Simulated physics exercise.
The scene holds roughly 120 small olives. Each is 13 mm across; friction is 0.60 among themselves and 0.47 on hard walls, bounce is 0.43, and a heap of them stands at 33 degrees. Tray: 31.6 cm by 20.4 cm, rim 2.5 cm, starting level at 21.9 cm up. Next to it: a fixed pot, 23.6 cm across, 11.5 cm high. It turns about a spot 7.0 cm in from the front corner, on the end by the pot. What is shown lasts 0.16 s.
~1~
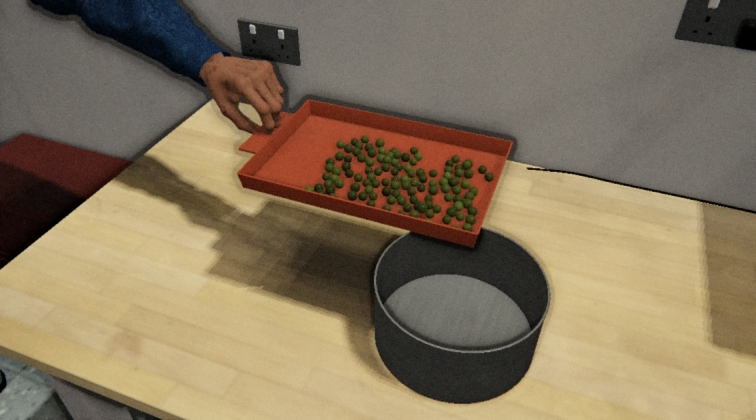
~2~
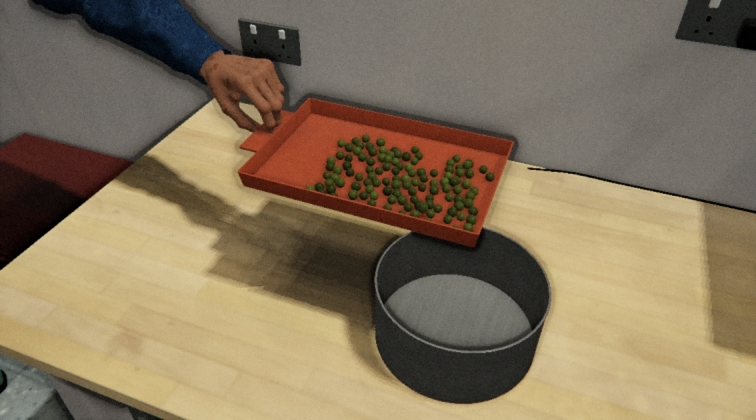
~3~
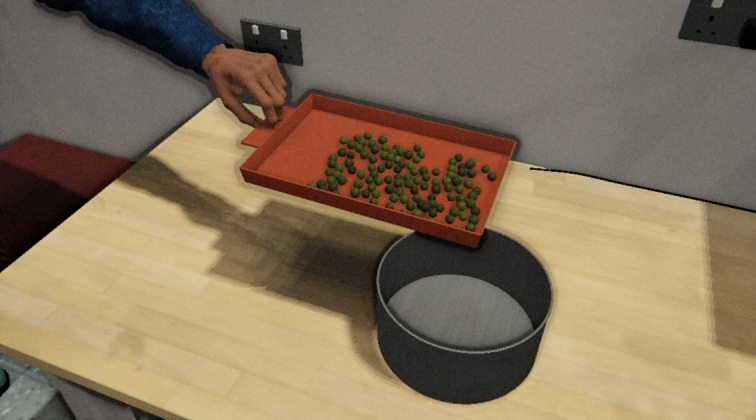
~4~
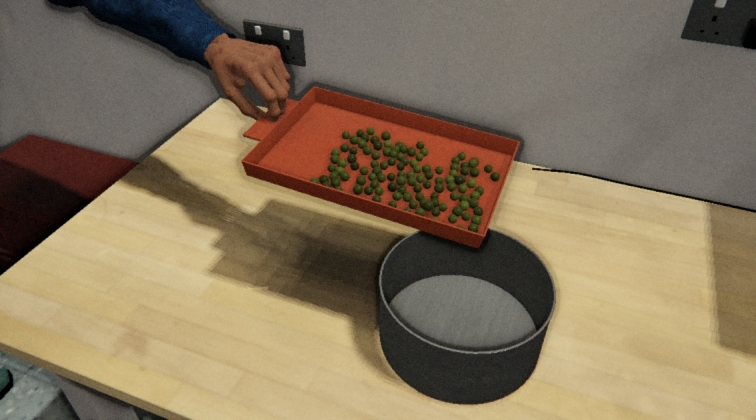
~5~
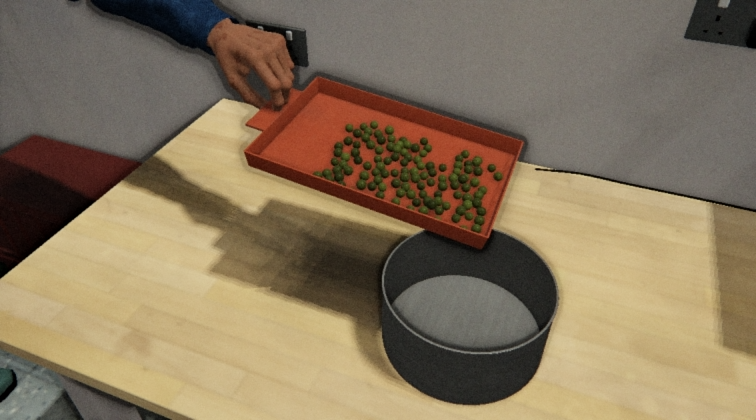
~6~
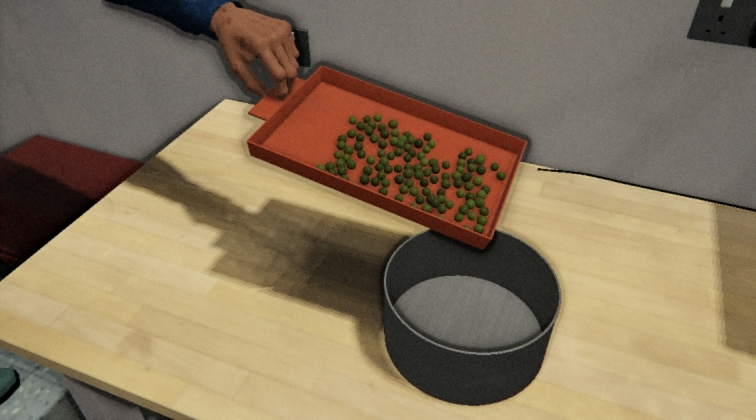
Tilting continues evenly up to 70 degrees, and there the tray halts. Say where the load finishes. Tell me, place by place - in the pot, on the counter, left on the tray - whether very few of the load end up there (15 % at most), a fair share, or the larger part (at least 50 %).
Pot - very few, counter - very few, left on the tray - the larger part.
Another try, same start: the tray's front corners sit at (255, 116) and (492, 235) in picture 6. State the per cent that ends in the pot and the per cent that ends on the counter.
Pot 15, counter 20.
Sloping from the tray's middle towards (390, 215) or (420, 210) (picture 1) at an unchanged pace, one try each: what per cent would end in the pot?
0 and 5 %.
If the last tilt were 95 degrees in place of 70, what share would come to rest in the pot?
Estimate: Roughly 80 percent.
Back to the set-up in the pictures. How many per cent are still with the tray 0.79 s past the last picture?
It comes to near 95 per cent.
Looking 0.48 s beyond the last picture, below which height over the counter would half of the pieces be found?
Some 26 cm above the counter.
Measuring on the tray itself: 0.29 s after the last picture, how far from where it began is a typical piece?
By then it sits near 4 cm from where it began.
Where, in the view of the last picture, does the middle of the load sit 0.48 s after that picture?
Near pixel (485, 180).
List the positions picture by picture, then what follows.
In the first frame, tray tilt 0 degrees, front corners at (241, 172) and (475, 232); middle of the pieces at (405, 180); pot at (461, 280).
In the second frame, tray tilt 0 degrees, front corners at (241, 171) and (476, 232); middle of the pieces at (405, 179).
In the third frame, tray tilt 2 degrees, front corners at (243, 167) and (479, 232); middle of the pieces at (408, 178).
In the fourth frame, tray tilt 4 degrees, front corners at (245, 160) and (482, 233), lowest corner right front; middle of the pieces at (411, 175).
In the fifth frame, tray tilt 7 degrees, front corners at (248, 150) and (486, 235), lowest corner right front; middle of the pieces at (414, 172).
In the sixth frame, tray tilt 11 degrees, front corners at (251, 140) and (489, 236), lowest corner right front; middle of the pieces at (417, 168); pot at (471, 282).
Then, 0.29 s after the last picture, tilt 40 degrees; the tray holds 100 %, the pot 0 %.
Then, 0.48 s after the last picture, tilt 60 degrees; the tray holds 100 %, the pot 0 %.
Then, 0.79 s after the last picture, tilt 70 degrees; the tray holds 95 %, the pot 0 %.
In the end, pot 5 %, counter 5 %, tray 90 %.
